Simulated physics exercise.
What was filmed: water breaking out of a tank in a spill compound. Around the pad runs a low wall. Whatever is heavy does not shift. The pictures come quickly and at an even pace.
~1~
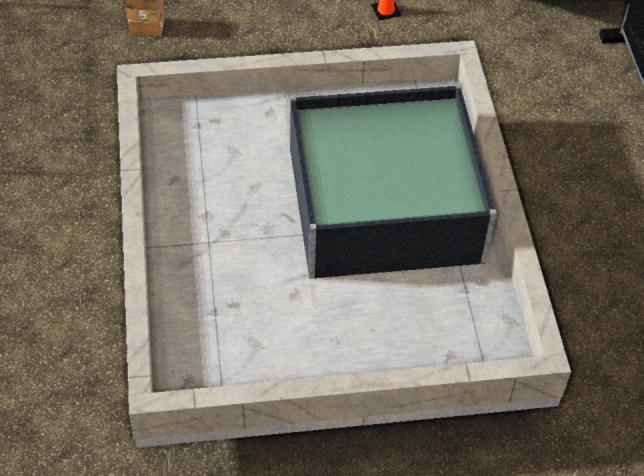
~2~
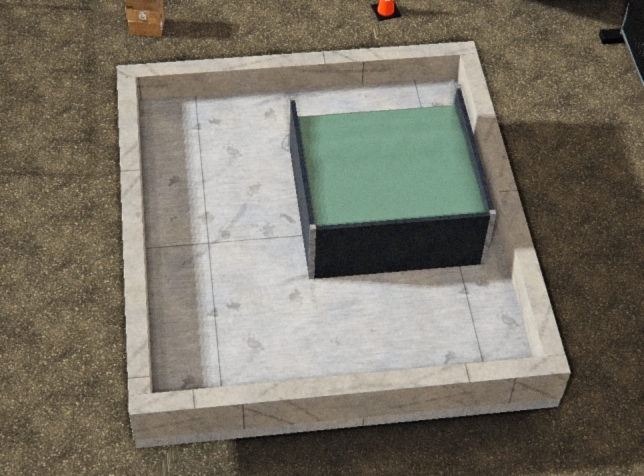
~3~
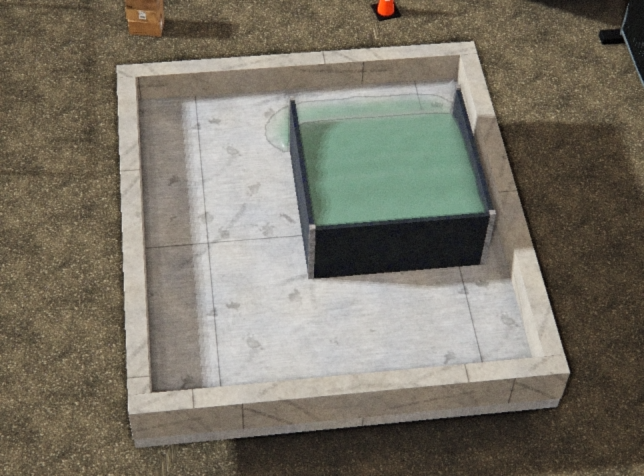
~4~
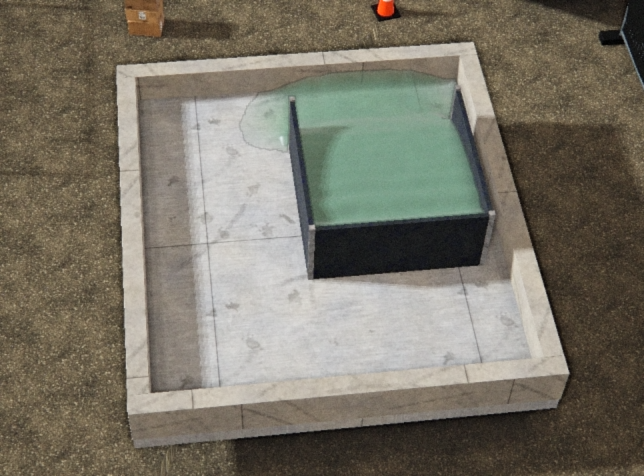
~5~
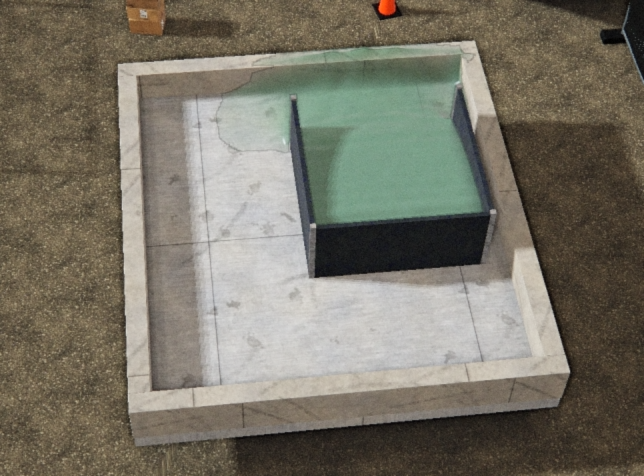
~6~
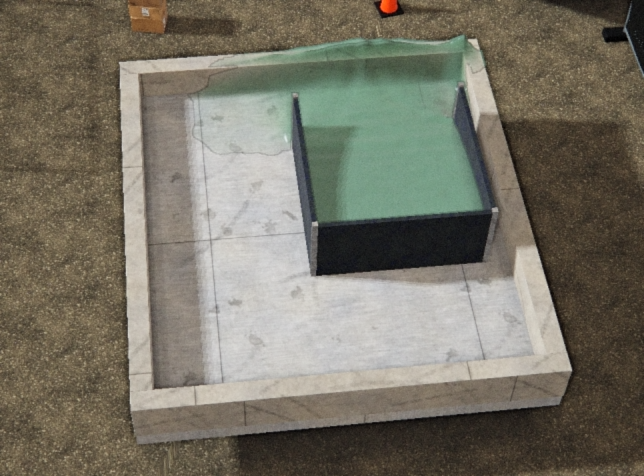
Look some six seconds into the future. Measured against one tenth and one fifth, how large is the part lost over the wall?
Moderate, tenth to fifth.
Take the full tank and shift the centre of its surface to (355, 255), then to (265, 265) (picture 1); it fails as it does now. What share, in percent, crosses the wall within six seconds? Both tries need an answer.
I'd say some 4 per cent for the first and some 6 per cent for the second.
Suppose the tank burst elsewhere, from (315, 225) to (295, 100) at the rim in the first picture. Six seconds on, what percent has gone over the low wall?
About 6 %.
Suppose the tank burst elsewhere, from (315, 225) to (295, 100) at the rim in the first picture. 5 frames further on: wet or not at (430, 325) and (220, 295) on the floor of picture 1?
Taken in order, the first spot is spared and the second is submerged.
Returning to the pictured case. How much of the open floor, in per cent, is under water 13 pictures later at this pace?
About 60 percent.
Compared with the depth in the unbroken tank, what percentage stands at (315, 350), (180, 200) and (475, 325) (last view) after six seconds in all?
The three come to near 18, 12 and 8 per cent respectively.
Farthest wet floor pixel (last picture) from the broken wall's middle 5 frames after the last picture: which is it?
I'd go with roughly (143, 105).
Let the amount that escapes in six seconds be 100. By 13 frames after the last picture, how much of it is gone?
I'd put it at 95 per cent.
A moment on, water covers 25 % of the floor; the low wall has let 2 % over.
Next, water covers 30 % of the floor; the low wall has let 7 % over.
Then, water covers 50 % of the floor; the low wall has let 13 % over.
Later, water covers 75 % of the floor; the low wall has let 13 % over.
In the end, water covers 80 % of the floor; the low wall has let 13 % over.
